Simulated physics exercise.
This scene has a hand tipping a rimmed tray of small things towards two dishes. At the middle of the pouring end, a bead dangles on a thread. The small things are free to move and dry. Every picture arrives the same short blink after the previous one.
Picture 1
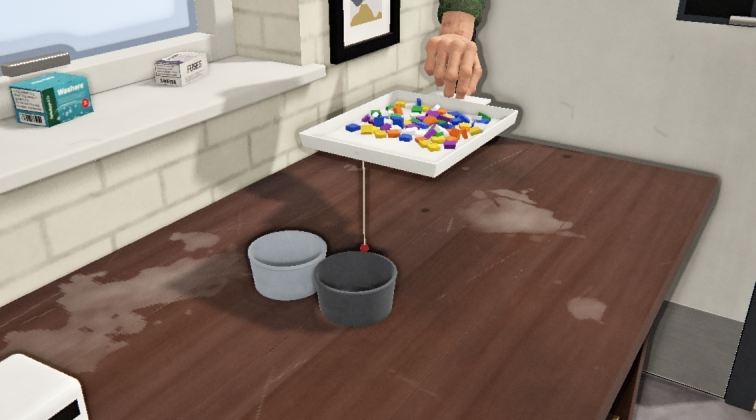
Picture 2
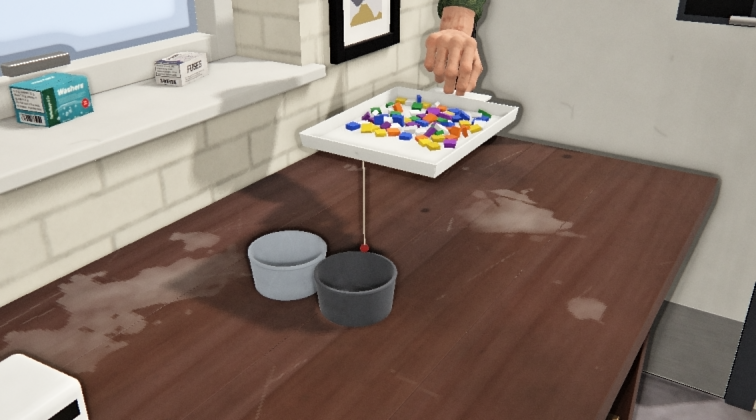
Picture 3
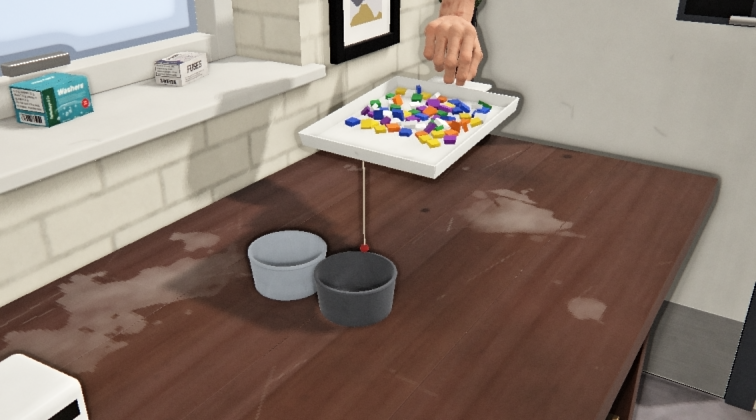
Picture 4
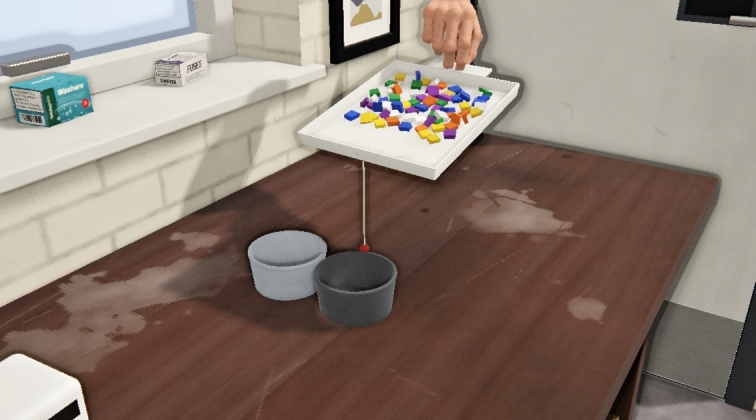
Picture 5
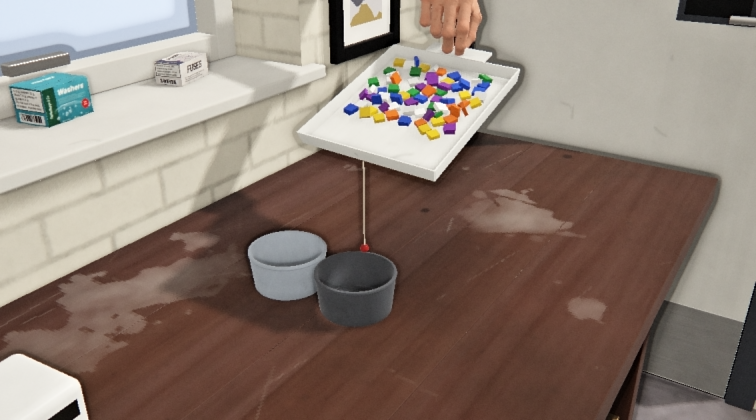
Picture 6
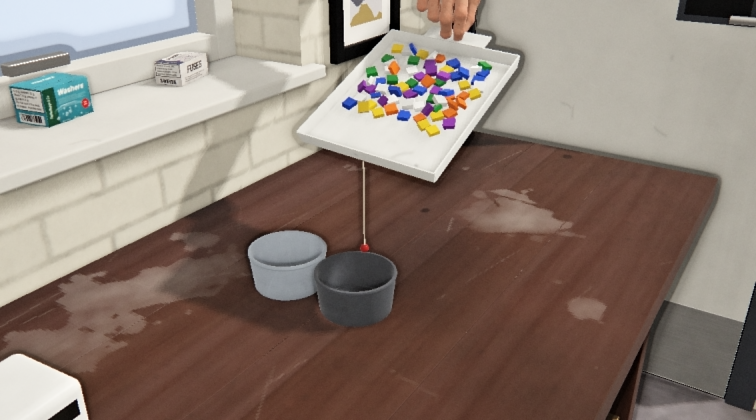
We see a hand holding a white rimmed tray of colourful mosaic tiles above two dishes, a red bead hanging on a thread beneath it. The tray starts level, then the hand gradually raises its far side, tilting it more steeply.
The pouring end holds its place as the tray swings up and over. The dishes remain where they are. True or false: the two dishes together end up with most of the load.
False.
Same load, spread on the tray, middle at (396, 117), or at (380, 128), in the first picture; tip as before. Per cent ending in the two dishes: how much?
Close to 40 in a hundred, then close to 50 in a hundred.
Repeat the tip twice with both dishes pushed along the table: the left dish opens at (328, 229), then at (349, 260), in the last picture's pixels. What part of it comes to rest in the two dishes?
Close to 0 in a hundred, then close to 50 in a hundred.
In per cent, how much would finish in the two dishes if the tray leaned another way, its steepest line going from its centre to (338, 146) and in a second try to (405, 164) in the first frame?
Shares, approx.: 70 %, then 20 %.
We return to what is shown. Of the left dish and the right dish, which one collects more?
The one to the right is fuller.
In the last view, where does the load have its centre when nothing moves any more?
Last view, centre at rest - approx. (378, 331).
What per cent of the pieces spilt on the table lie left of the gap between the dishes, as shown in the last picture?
Roughly 20 in a hundred.
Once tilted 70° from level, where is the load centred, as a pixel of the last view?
(390, 149).
Shortly afterwards, tray tipped steeply; the bulk on the tray; a little in the air.
Next, tray tipped past a quarter turn; near a quarter on the tray; a little in the right dish; near half outside both; near a quarter in the air.
Some moments later, tray tipped past a quarter turn; near a quarter in the right dish; the bulk outside both.
In the end, tray tipped past a quarter turn; near a quarter in the right dish; none at all in the left dish; the bulk outside both.
